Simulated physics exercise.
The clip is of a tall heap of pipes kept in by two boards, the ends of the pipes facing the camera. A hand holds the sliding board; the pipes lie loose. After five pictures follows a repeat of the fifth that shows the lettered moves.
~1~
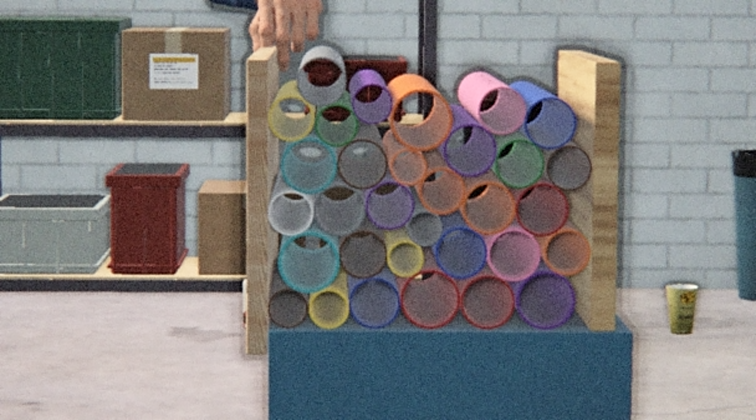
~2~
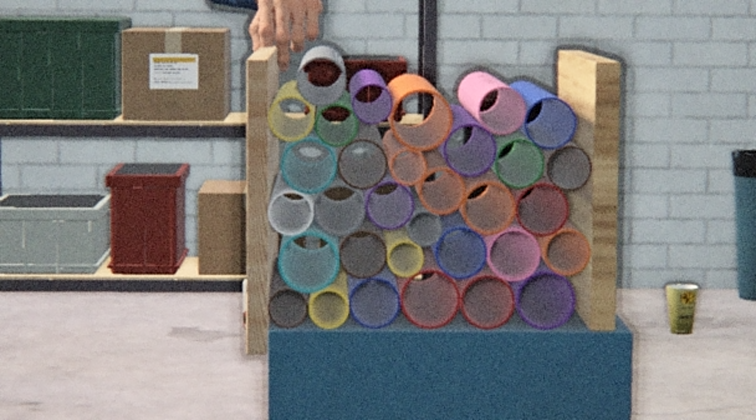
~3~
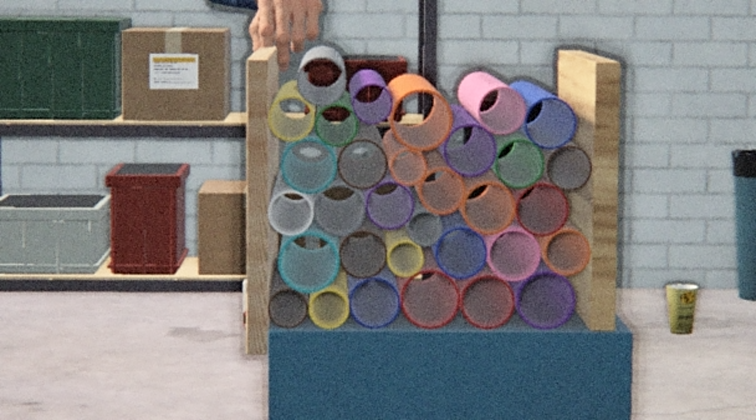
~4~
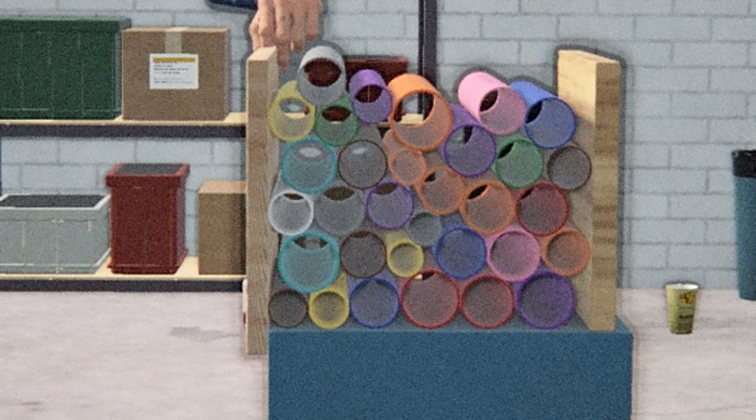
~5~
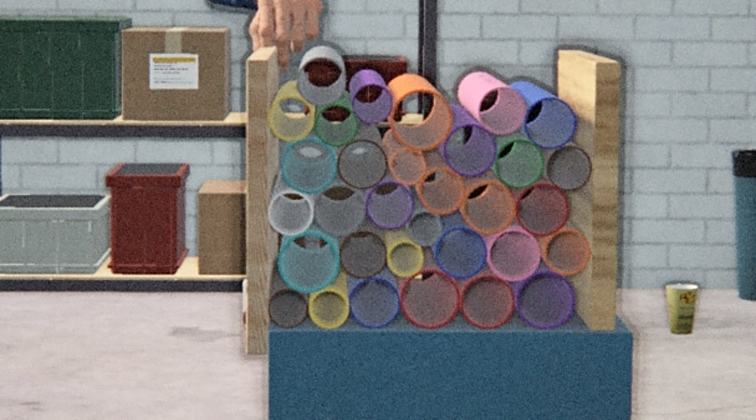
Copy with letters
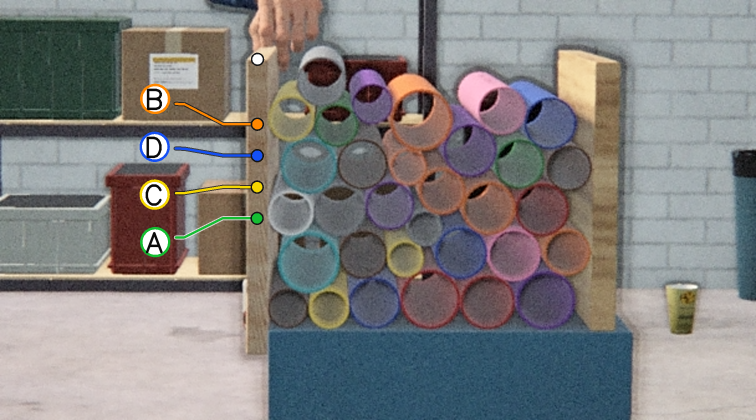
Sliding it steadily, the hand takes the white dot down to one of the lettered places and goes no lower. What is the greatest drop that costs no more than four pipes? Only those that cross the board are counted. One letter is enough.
Stop at A.
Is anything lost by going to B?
No, at B.
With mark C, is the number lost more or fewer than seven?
It loses fewer than seven.
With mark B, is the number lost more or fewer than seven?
It loses fewer than seven.
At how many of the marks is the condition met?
Four of them.
On the marked copy, A at (257, 218); B at (257, 124); C at (257, 187); D at (257, 156); the white dot at (257, 60).
With A. Early on, top of the board (268, 130).
Further on, top of the board (268, 213).
At the end, top of the board (268, 217), two out over the board.
As for the rest, B none out over the board; C two out over the board; D two out over the board.
